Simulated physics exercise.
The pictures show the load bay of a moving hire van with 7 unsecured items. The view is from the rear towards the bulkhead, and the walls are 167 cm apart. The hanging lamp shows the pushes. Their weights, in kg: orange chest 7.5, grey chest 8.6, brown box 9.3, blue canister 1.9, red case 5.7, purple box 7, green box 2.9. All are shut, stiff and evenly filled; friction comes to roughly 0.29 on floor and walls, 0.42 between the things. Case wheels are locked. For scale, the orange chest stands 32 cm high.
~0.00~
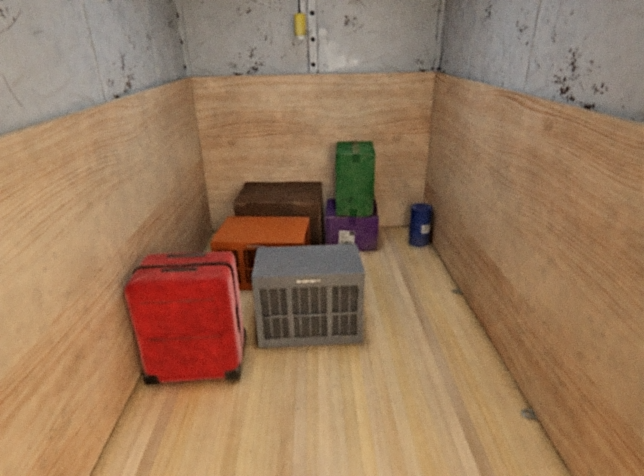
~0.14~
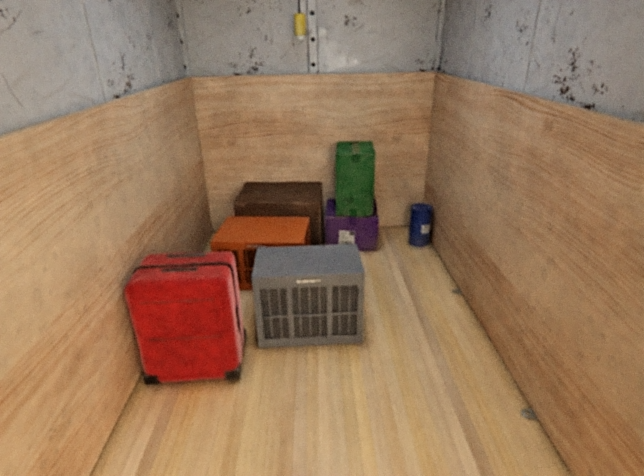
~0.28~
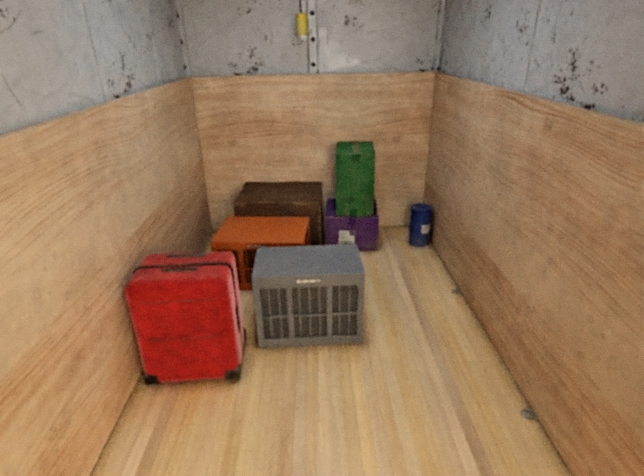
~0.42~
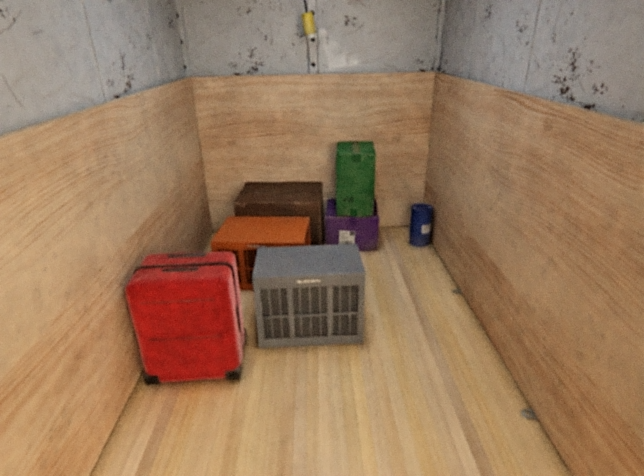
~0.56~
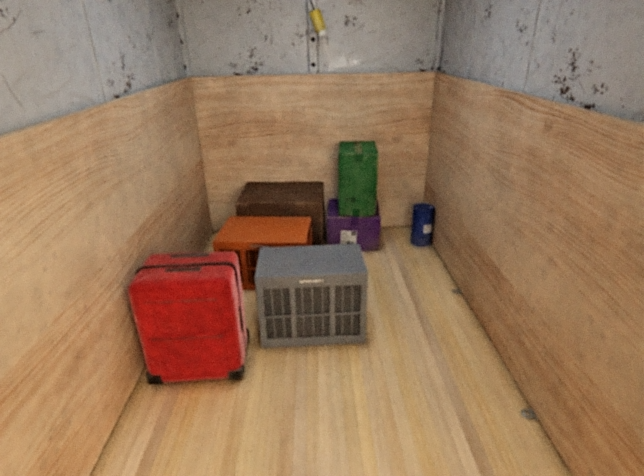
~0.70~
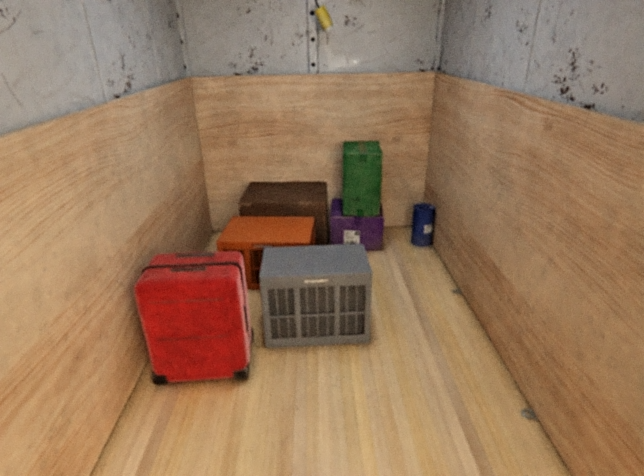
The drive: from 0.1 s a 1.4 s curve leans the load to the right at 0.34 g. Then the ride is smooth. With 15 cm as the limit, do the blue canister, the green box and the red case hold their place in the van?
The blue canister holds its spot; the green box gets shifted; the red case gets shifted.
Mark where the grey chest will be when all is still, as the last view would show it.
At about (372, 293).
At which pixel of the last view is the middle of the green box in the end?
Near (396, 176).
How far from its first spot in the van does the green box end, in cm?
About 30 cm.
Around 1.00 s, force 0.34 g right; green box shifted 14 cm near (375, 178); red case shifted 12 cm near (219, 315); purple box shifted 12 cm.
Around 1.30 s, force 0.27 g right; green box shifted 29 cm near (396, 177); red case shifted 25 cm near (248, 314); purple box shifted 24 cm.
Finally (2.1 s), not toppled but over 15 cm from the start, orange chest, grey chest, brown box, red case, purple box and green box; the last one still in place (within 15 cm). In the last view, blue canister near (423, 225), green box near (396, 176).
